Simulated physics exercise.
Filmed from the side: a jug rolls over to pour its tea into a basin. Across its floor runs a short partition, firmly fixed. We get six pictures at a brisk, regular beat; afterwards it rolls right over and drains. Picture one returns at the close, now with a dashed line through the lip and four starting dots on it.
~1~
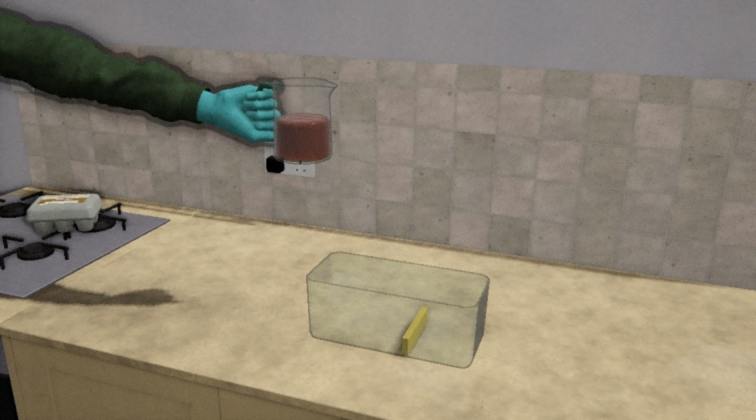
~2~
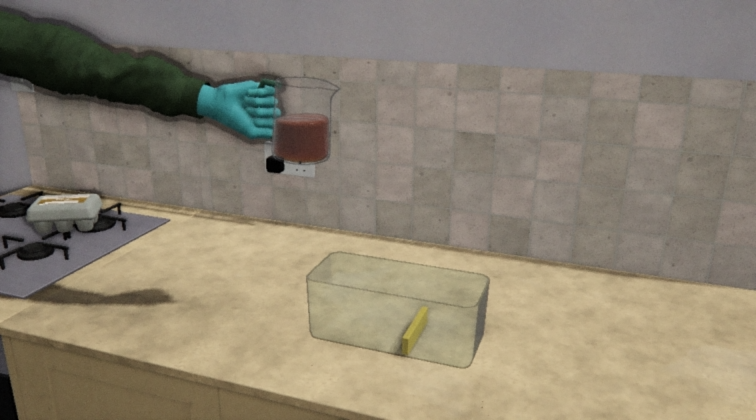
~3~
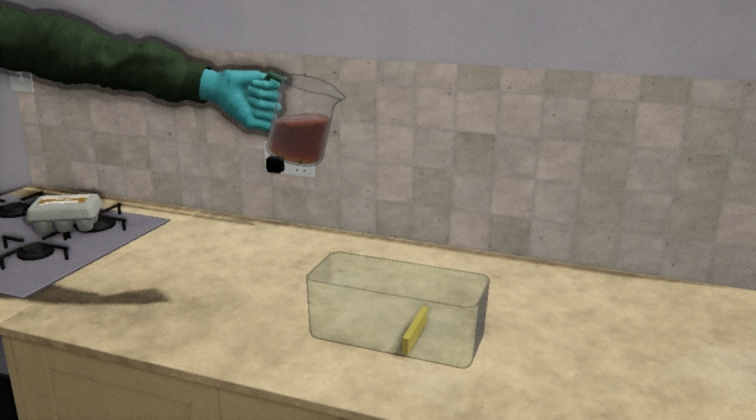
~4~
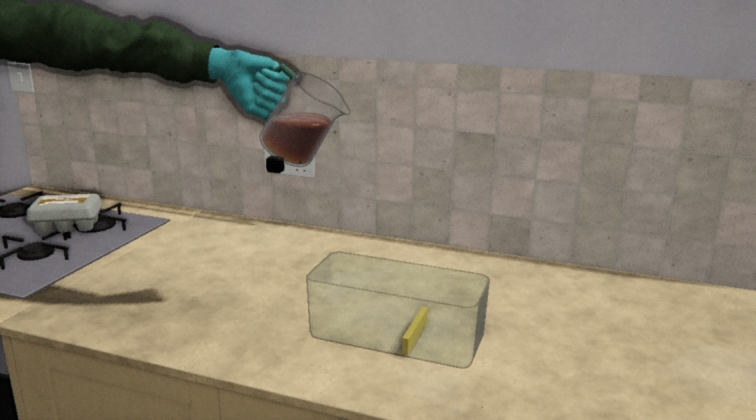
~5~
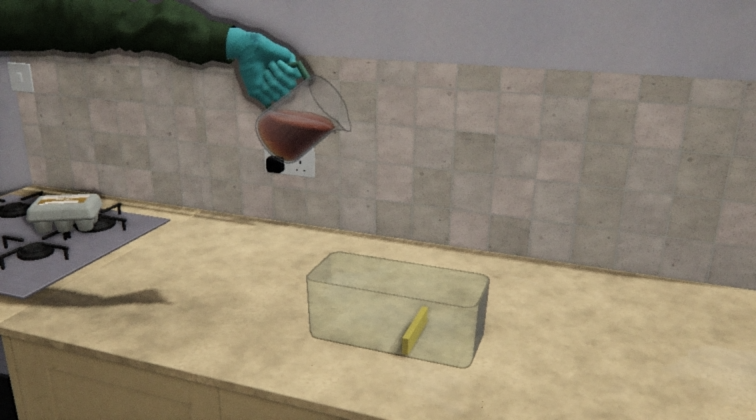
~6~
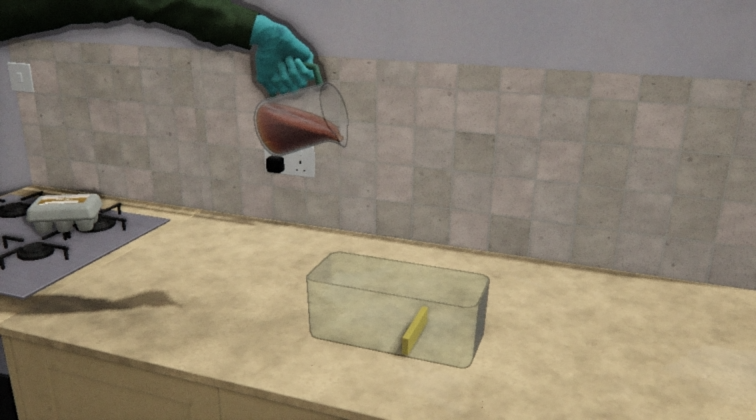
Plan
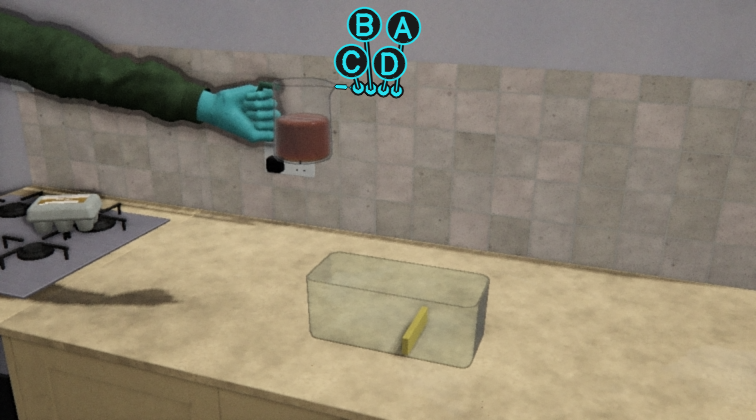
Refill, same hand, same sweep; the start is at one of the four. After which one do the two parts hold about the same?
Go for C.
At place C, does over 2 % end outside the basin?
Yes, it does.
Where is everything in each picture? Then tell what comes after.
Upright, lip at (336, 86); basin from (311, 334) to (473, 367); top of the wall at (416, 322); nothing has left yet, in the first picture.
Tipped about 4°, lip at (338, 89); nothing has left yet, in the second picture.
Tipped about 15°, lip at (344, 98); nothing has left yet, in the third picture.
Tipped about 32°, lip at (349, 113); nothing has left yet, in the fourth picture.
Tipped about 52°, lip at (350, 130); nothing has left yet, in the fifth picture.
Tipped about 70°, lip at (345, 146); nothing has left yet, in the sixth picture.
On the marked copy, A at (396, 90); B at (370, 88); C at (358, 88); D at (383, 89).
With A, about 29 % ends left of the wall and 59 % right of it; 11 % is lost outside.
With B, about 30 % ends left of the wall and 59 % right of it; 10 % is lost outside.
With C, about 47 % ends left of the wall and 42 % right of it; 11 % is lost outside.
With D, about 25 % ends left of the wall and 65 % right of it; 10 % is lost outside.
